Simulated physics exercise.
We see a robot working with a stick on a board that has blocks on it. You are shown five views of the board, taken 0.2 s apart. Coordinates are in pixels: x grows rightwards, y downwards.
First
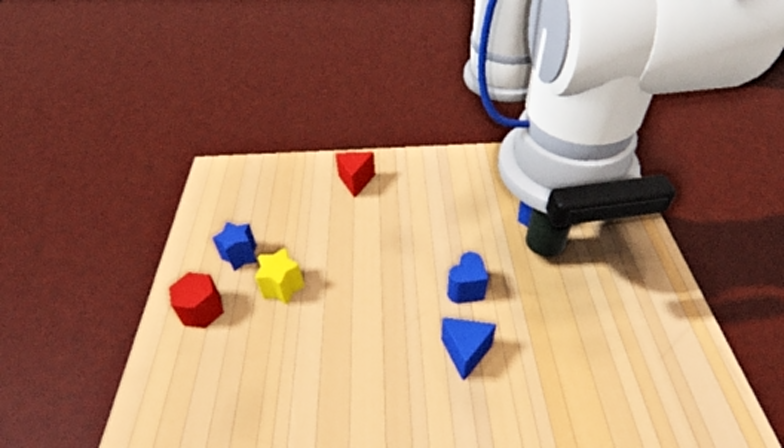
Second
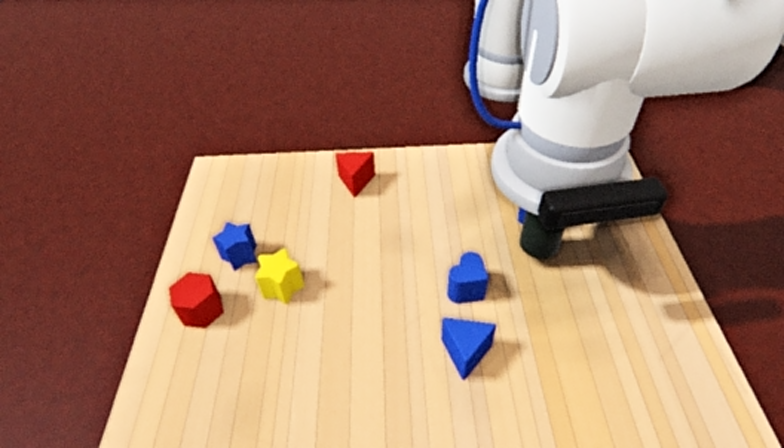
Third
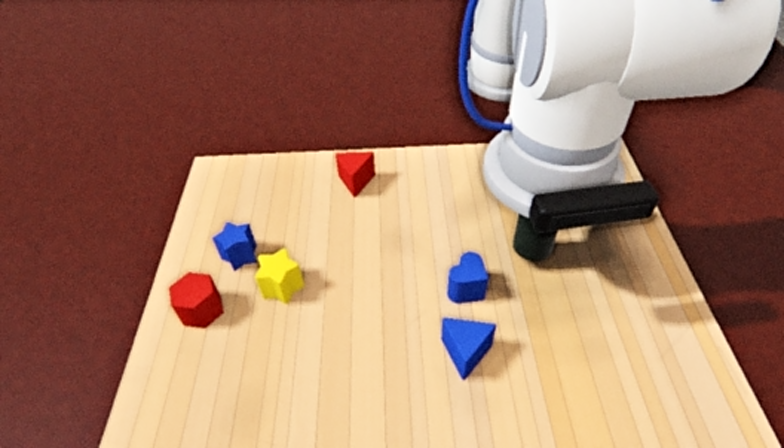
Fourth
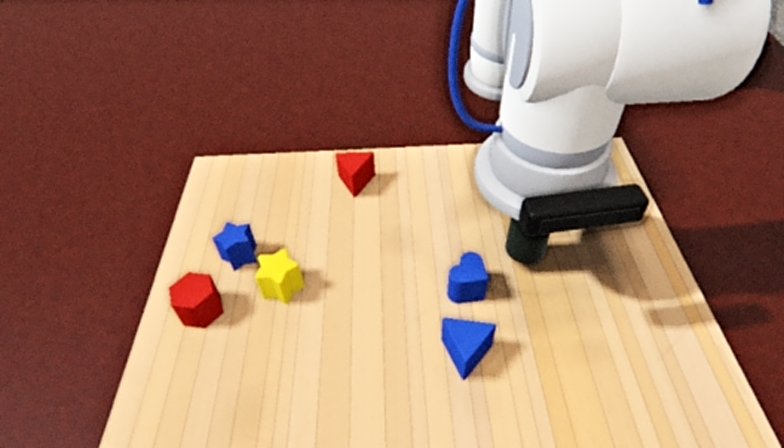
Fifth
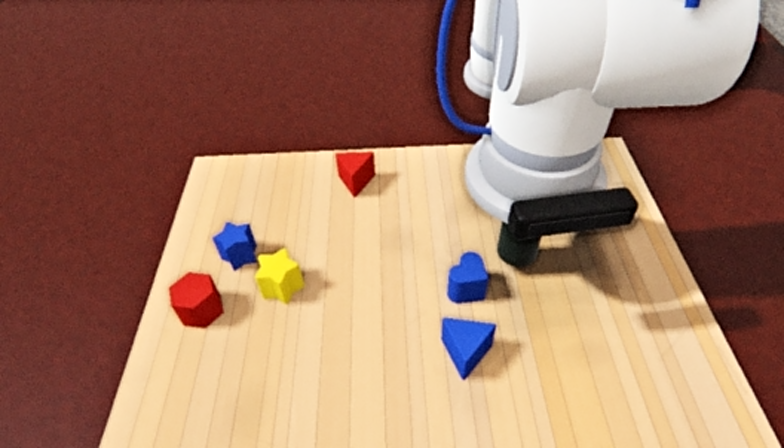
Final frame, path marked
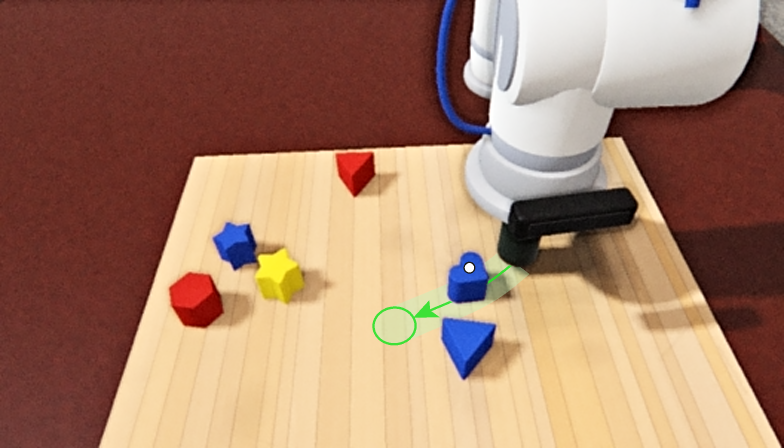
A white robot arm holding a dark stick starts near the upper right of a wooden board and moves slowly left and slightly down toward the blue heart. It touches nothing, and the blue heart, blue triangle, red triangle, red hexagon, and blue and yellow stars all stay still.
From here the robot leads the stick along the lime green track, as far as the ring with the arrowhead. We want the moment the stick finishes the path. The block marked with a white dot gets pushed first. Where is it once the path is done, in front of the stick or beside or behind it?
The stick still drives it.
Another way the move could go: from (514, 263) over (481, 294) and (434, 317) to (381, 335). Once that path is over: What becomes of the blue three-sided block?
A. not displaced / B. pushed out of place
I'll go with A - not displaced.
The line goes from (514, 263) via (461, 297), ending at (395, 325); the dot is on the blue heart.
On the path given first. One third of the way, stick at (482, 277); blue heart at (450, 276).
Two thirds of the way, stick at (438, 297); blue heart at (401, 295).
At the end, stick at (394, 316); blue three-sided block unmoved; blue heart at (355, 313).
